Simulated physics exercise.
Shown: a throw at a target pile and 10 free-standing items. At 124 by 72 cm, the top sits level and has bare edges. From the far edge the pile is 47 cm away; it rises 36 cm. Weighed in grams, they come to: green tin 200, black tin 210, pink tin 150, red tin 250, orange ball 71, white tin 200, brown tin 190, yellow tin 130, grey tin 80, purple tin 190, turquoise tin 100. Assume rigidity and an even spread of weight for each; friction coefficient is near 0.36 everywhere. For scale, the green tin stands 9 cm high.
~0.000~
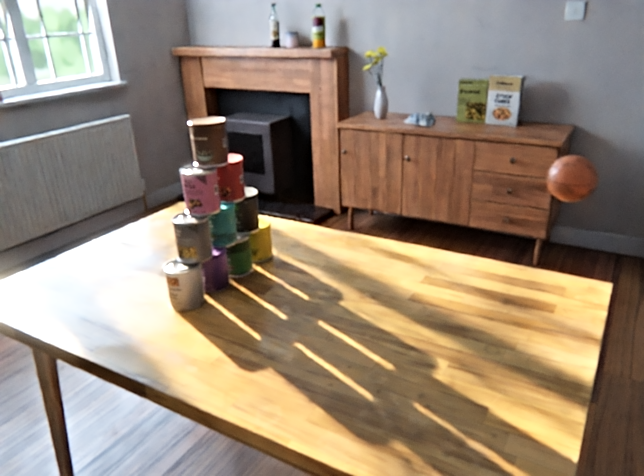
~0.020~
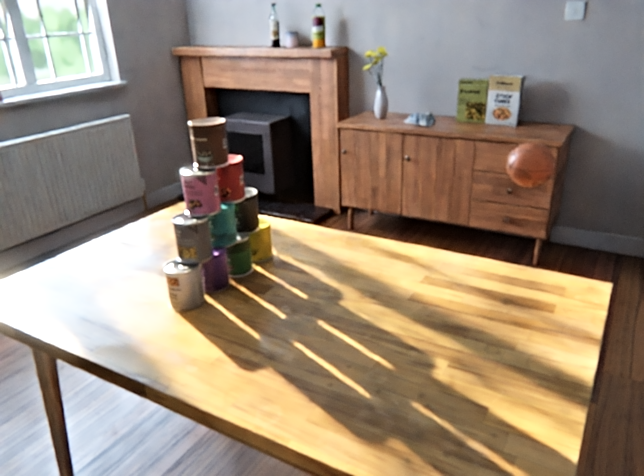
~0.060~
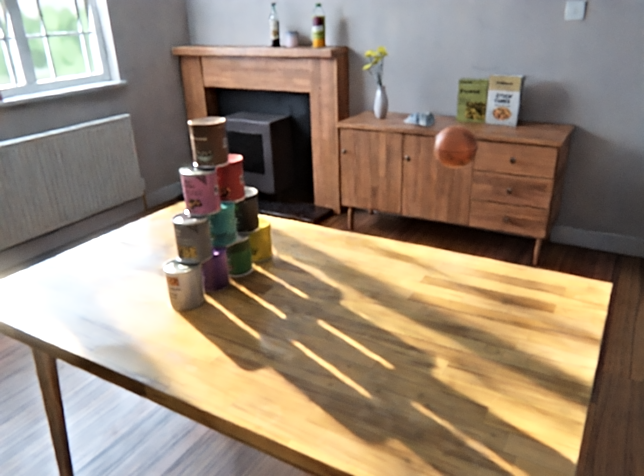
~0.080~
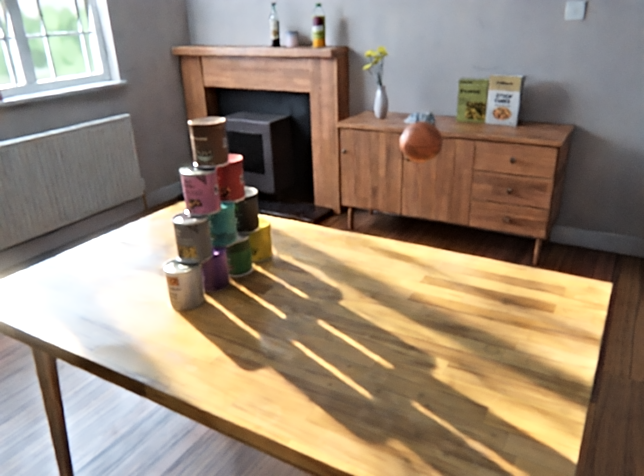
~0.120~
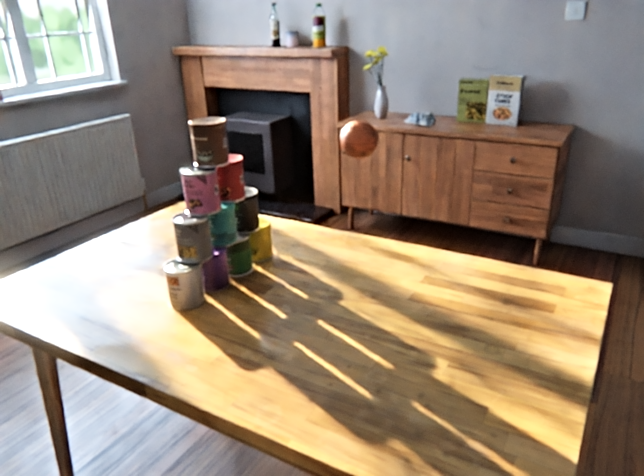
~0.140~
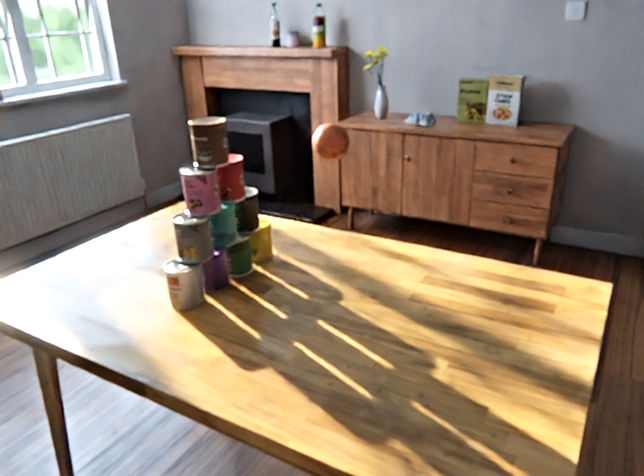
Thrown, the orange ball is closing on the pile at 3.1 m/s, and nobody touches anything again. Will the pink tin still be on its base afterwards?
It does not go over.
Around 0.24 s, orange ball near (254, 166); red tin at 6° to upright; brown tin at 4° to upright.
Around 0.44 s, orange ball near (246, 210); red tin shifted 4 cm.
Around 0.94 s, orange ball near (253, 233); red tin shifted 4 cm.
Finally (1.0 s), all 10 still in place (within 4 cm). Final places as that camera would see them, pink tin near (202, 190).
